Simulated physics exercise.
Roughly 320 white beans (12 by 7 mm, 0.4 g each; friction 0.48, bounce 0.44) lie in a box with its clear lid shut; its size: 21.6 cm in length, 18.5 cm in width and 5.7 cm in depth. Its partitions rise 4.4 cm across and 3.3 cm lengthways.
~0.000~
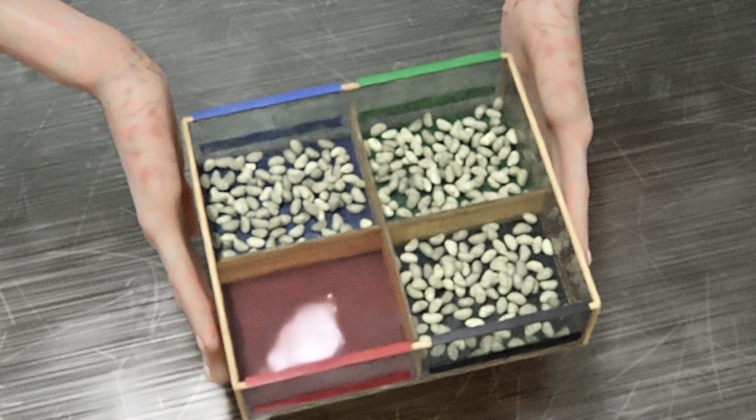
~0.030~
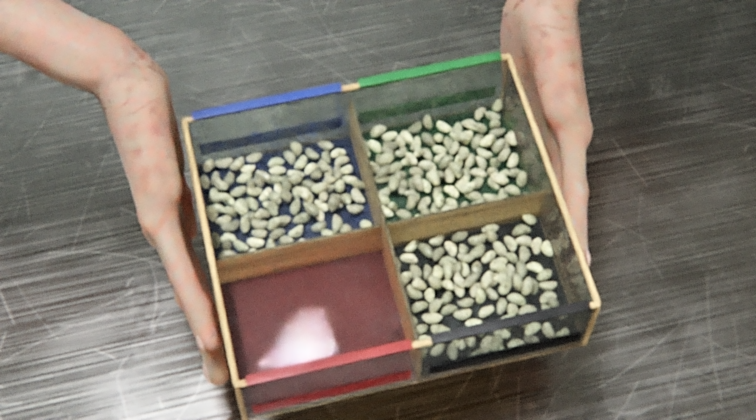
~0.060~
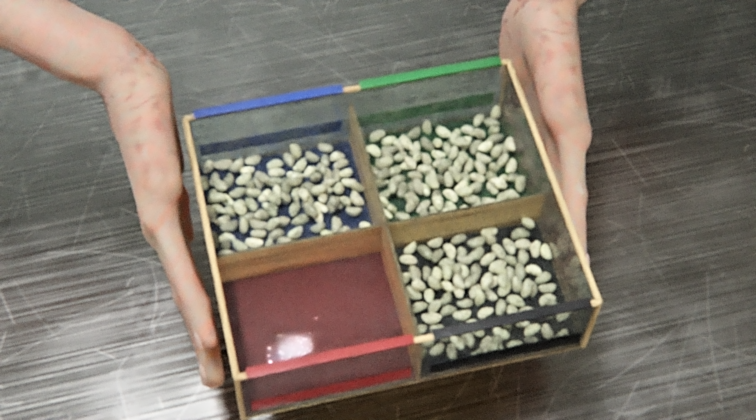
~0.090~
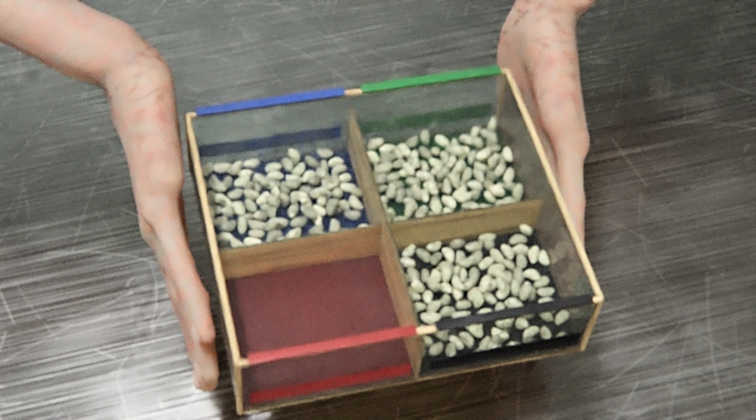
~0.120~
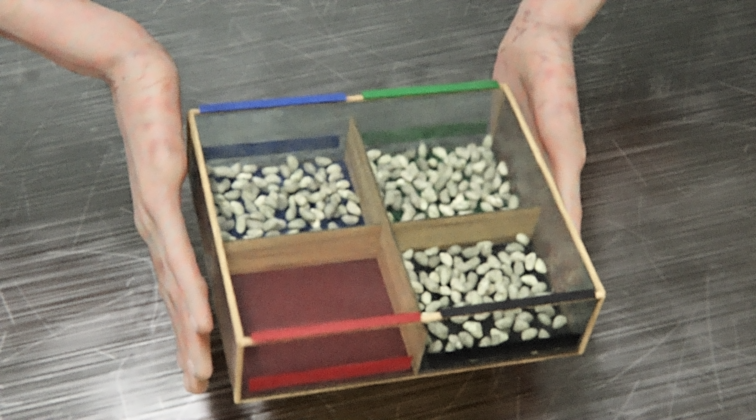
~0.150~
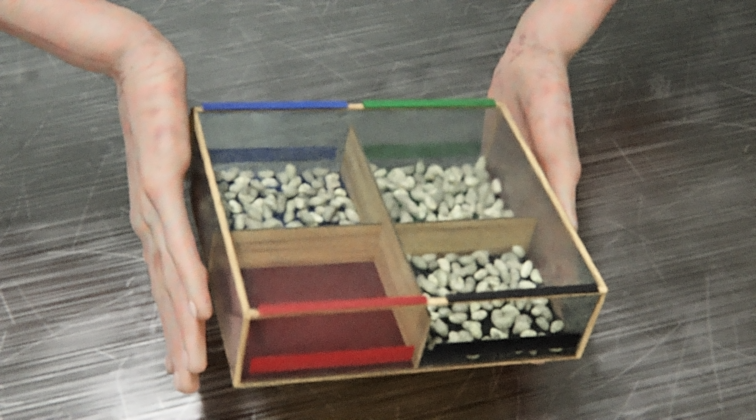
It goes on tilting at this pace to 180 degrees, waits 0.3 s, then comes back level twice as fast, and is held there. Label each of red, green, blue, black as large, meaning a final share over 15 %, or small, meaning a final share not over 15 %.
Red: Small; green: Large; blue: Large; black: Small.
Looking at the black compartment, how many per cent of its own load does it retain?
I'd say around 20 per cent.
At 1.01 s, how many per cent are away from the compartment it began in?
Near 15 in a hundred.
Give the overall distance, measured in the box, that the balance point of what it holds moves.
I'd put it at close to 4.5 centimetres.
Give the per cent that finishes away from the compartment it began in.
Some 25 per cent.
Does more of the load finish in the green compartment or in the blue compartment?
Comparing the two, more of the load settles in the green compartment.
After 0.62 s, tilt 149 degrees; green 50 %, blue 35 %, black 20 %; middle of all pieces near (349, 338).
After 1.01 s, tilt 180 degrees; green 50 %, blue 30 %, black 15 %; middle of all pieces near (338, 334).
Then, at 1.36 s, tilt 73 degrees; green 55 %, blue 30 %, black 10 %; middle of all pieces near (409, 236).
After 1.71 s, tilt 0 degrees; green 60 %, blue 30 %, black 5 %; middle of all pieces near (429, 156).
At rest (2.2 s), red 0 %, green 60 %, blue 30 %, black 5 %.
